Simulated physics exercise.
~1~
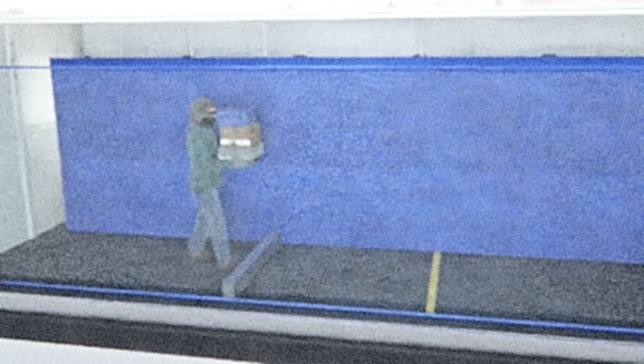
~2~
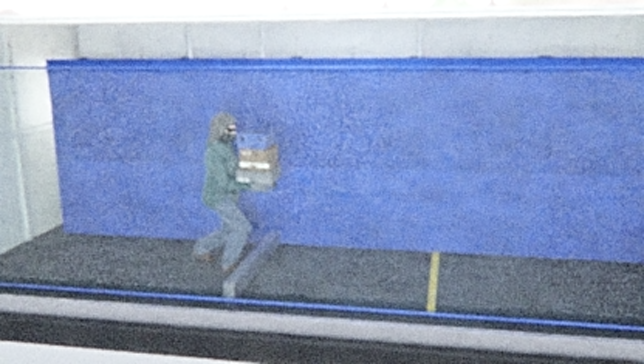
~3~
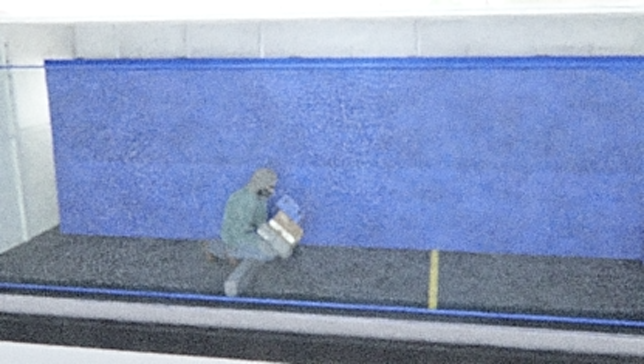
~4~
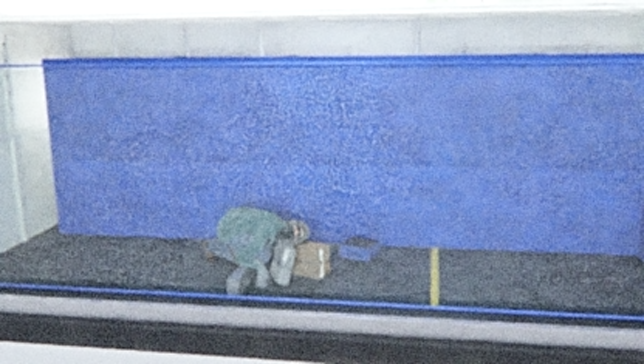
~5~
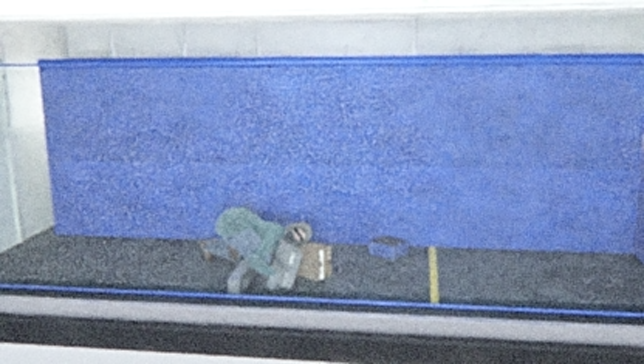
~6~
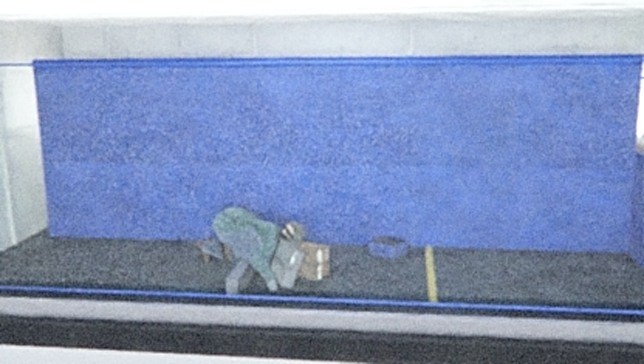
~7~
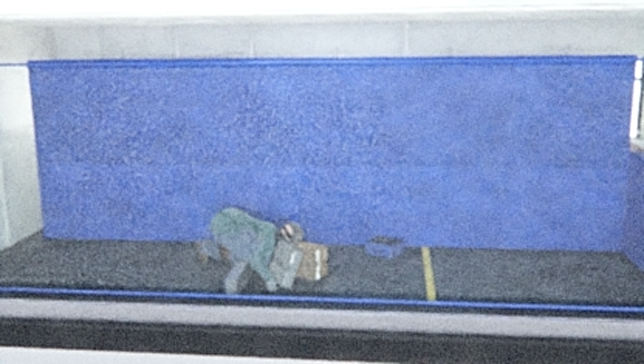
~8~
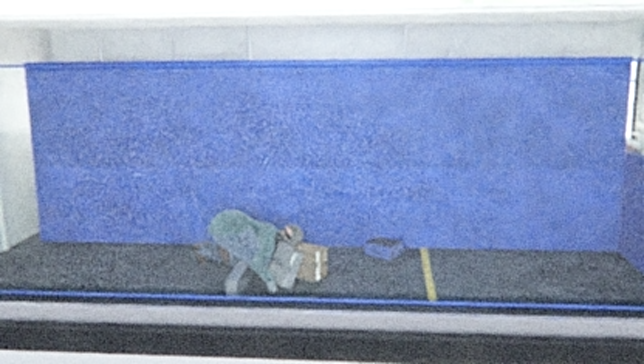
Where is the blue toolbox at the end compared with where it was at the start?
At the start it sits on top of the pile on the passenger's forearms, and at the end it lies on the floor farther right, between the brown carton and the yellow line.
